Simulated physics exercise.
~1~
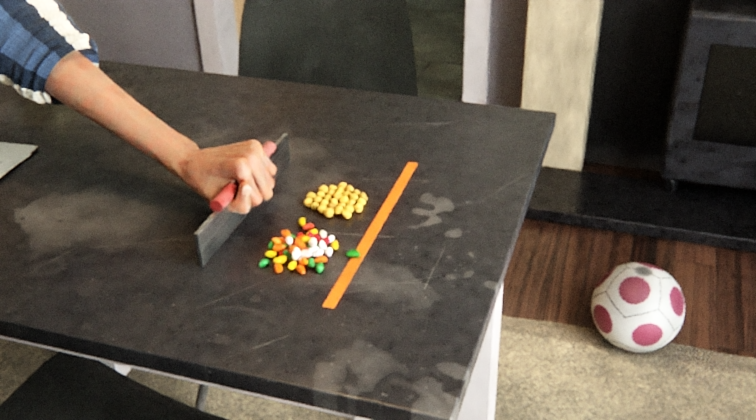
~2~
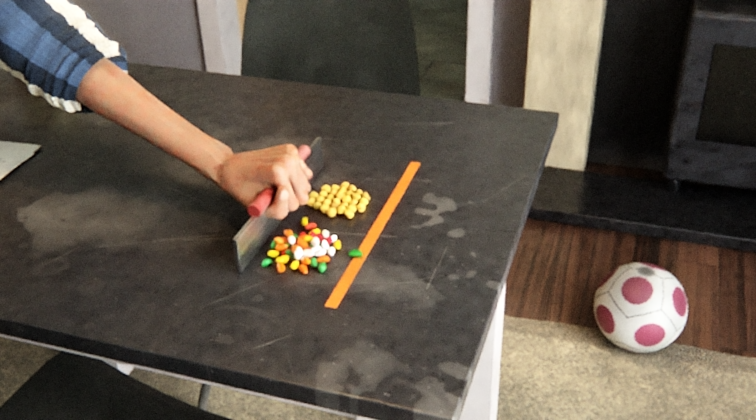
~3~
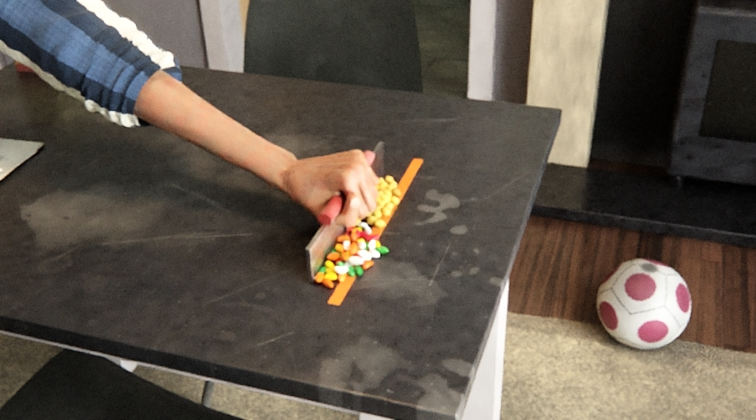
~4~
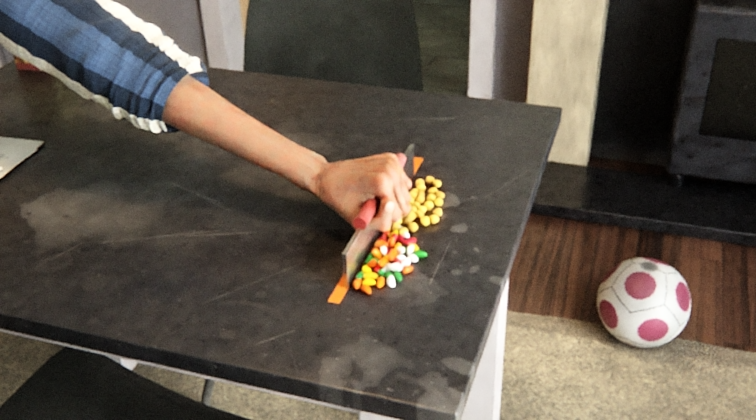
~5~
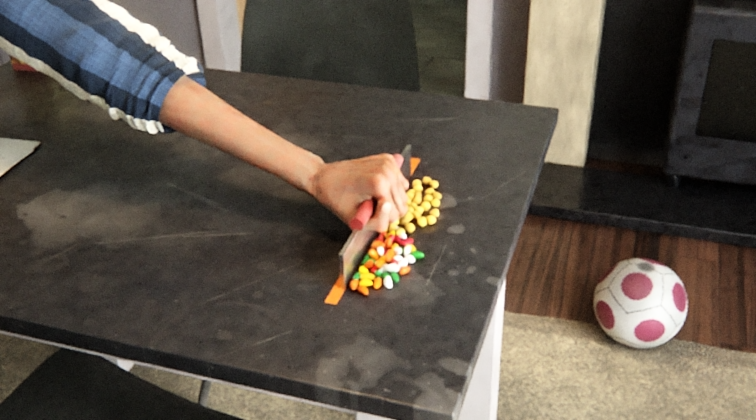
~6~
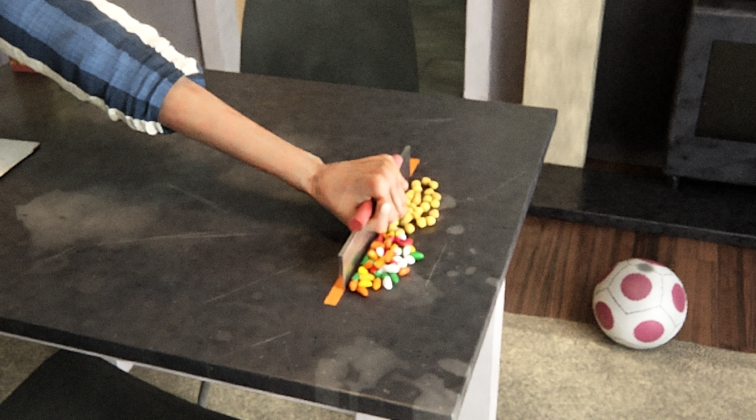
On a dark, stained tabletop near a white and maroon ball on the floor, two small handfuls of loose, candy-like pieces lie beside a strip of orange tape, the farther one yellow and the nearer one mixed in colour. A hand in a blue and white sleeve grips a scraper by its red handle and slides it right. The blade meets the pieces and pushes both handfuls over the tape. It stops along the orange strip and the hand holds it there. Both handfuls rest just beyond the blade, all still on the table.
